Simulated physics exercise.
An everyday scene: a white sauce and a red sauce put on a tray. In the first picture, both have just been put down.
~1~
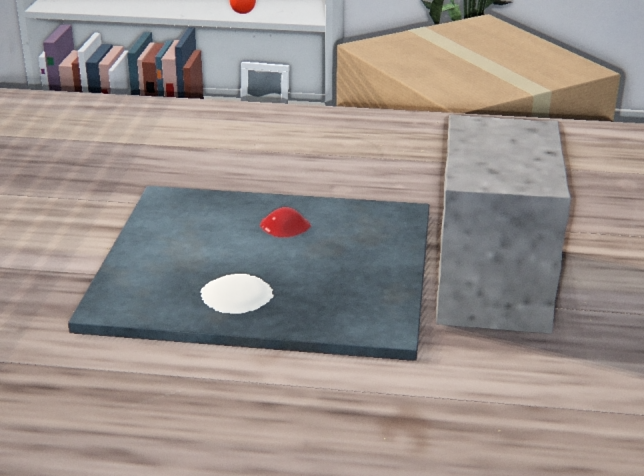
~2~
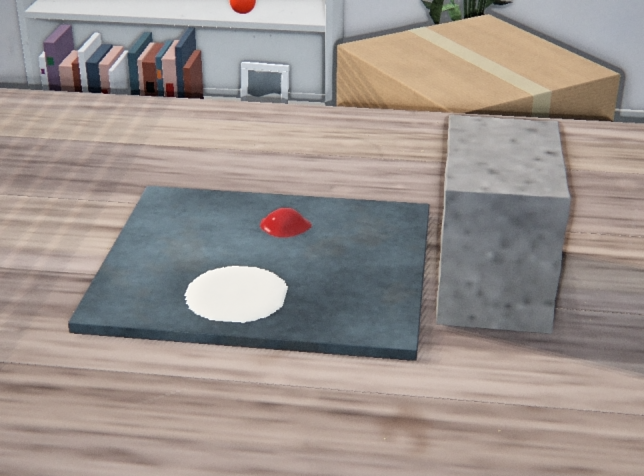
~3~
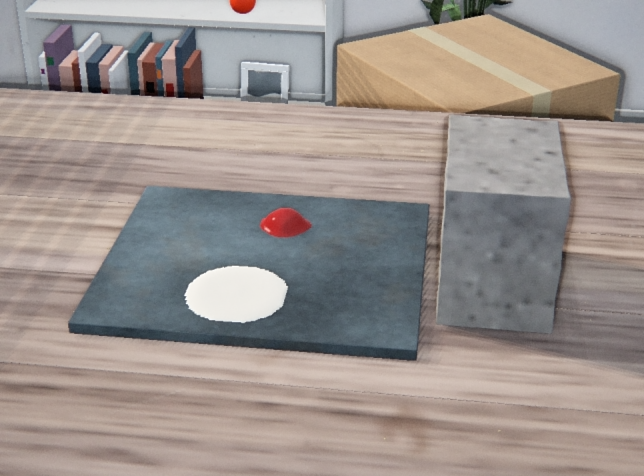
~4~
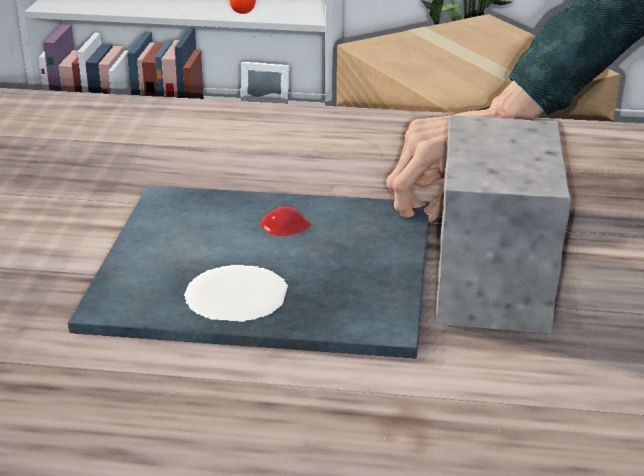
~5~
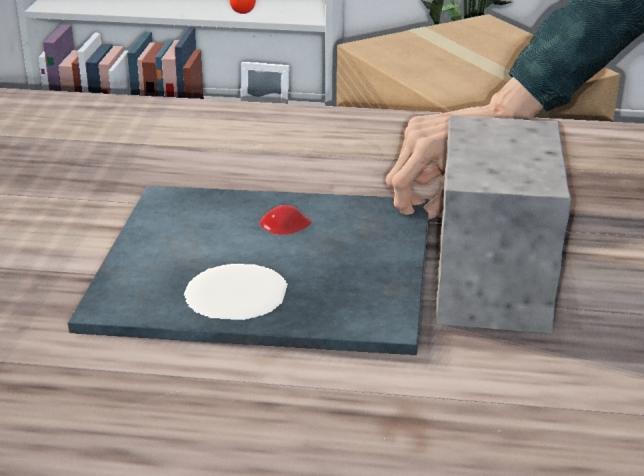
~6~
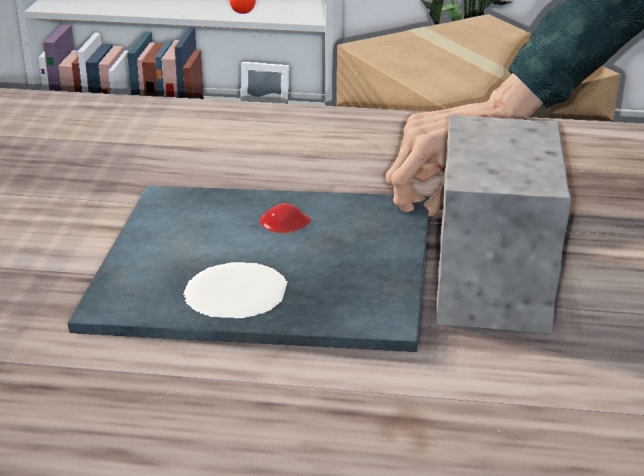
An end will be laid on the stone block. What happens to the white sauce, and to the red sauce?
Outcome: The white sauce pours off; the red sauce stays in bounds.
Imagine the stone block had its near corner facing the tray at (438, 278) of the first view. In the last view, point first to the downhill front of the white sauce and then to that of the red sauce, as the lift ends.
Tips, last view: First approx. (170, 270), second approx. (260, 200).
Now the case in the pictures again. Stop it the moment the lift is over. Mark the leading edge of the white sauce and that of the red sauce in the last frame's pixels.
About (106, 272) and (236, 161).
A moment on, slope about 30°; the white sauce has crept down a long way; the red sauce has not moved.
Further on, the white sauce is dripping off the low end; the red sauce has not moved.
When it is over, slope about 30°; the white sauce is dripping off the low end; the red sauce has not moved.
